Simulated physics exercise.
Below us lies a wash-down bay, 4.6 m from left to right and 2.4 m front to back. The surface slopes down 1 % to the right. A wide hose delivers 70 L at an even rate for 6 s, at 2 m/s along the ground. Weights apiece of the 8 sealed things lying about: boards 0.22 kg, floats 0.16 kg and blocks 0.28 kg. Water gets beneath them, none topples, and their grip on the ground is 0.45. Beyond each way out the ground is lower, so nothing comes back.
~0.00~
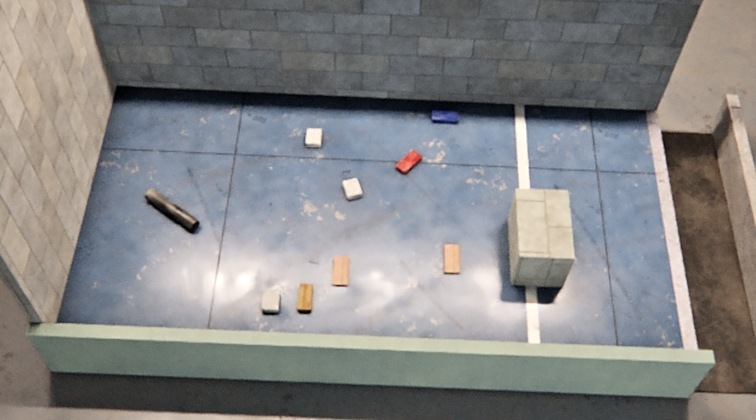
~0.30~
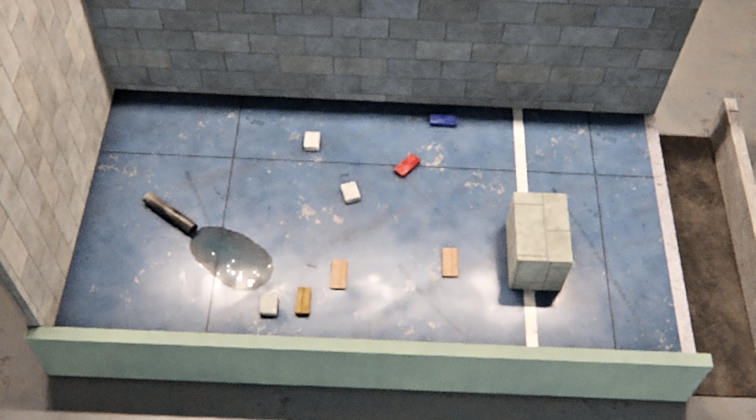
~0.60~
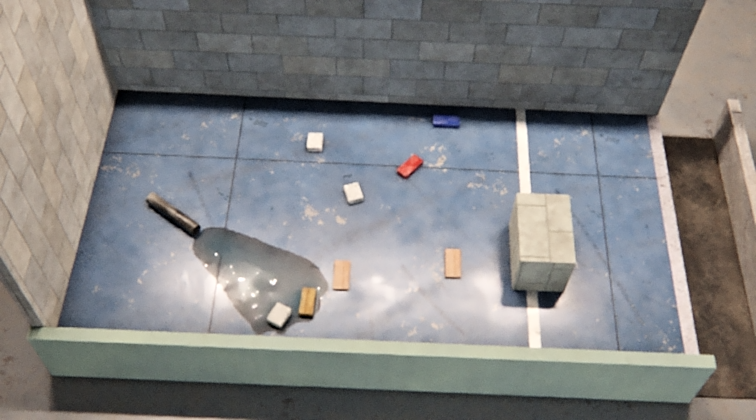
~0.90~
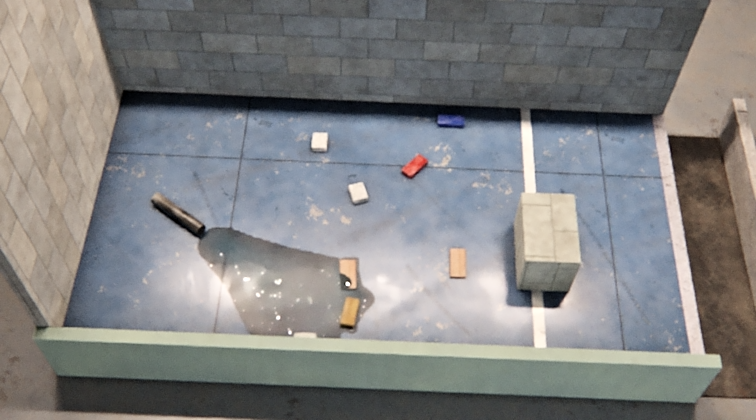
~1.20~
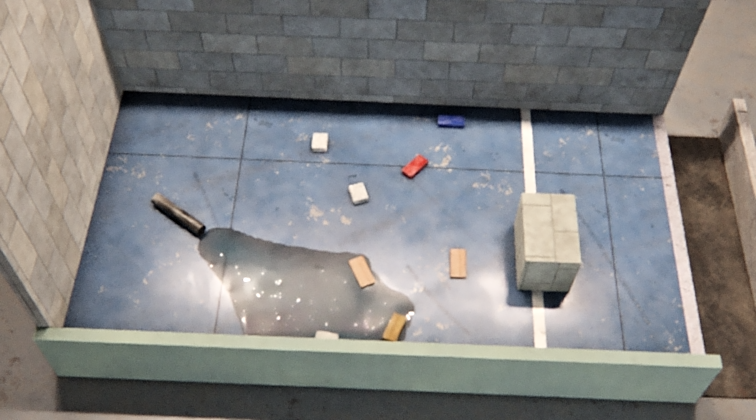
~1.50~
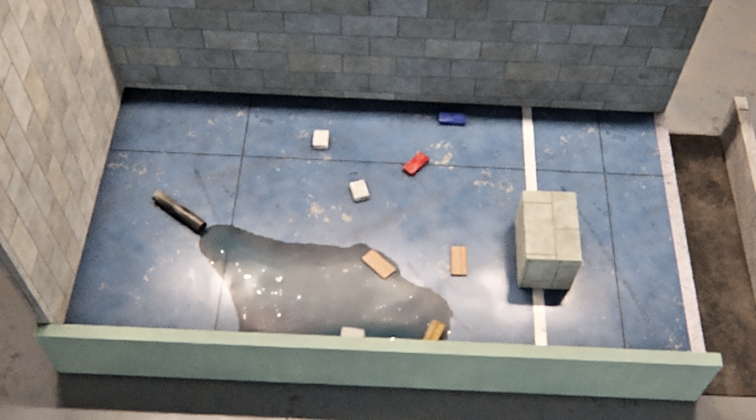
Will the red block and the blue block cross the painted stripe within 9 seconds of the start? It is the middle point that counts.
Red block falls short, blue block is held back.
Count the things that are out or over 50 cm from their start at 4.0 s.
I count 2.
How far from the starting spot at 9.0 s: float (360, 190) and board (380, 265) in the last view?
In that order: 0 cm, 40 cm.
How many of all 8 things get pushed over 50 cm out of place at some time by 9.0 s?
I count 3.
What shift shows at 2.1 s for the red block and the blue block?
Roughly 0 and 0 cm by then.
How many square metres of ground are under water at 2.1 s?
About 1.5 m2.
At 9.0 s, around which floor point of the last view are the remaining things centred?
Around (401, 179).
After 2.1 s the red block is near (416, 163), 0.0 m from its start, aground; the blue block is near (452, 117), 0.0 m from its start, aground; 0 of 8 are over the mark; 1 afloat.
After 4.0 s the red block is near (416, 163), 0.0 m from its start, aground; the blue block is near (452, 117), 0.0 m from its start, aground; 2 of 8 are over the mark; 1 afloat.
After 6.3 s the red block is near (416, 163), 0.0 m from its start, aground; the blue block is near (452, 117), 0.0 m from its start, aground; 2 of 8 are over the mark; 0 afloat.
After 9.0 s the red block is near (416, 163), 0.0 m from its start, aground; the blue block is near (452, 117), 0.0 m from its start, aground; 2 of 8 are over the mark; 1 afloat.
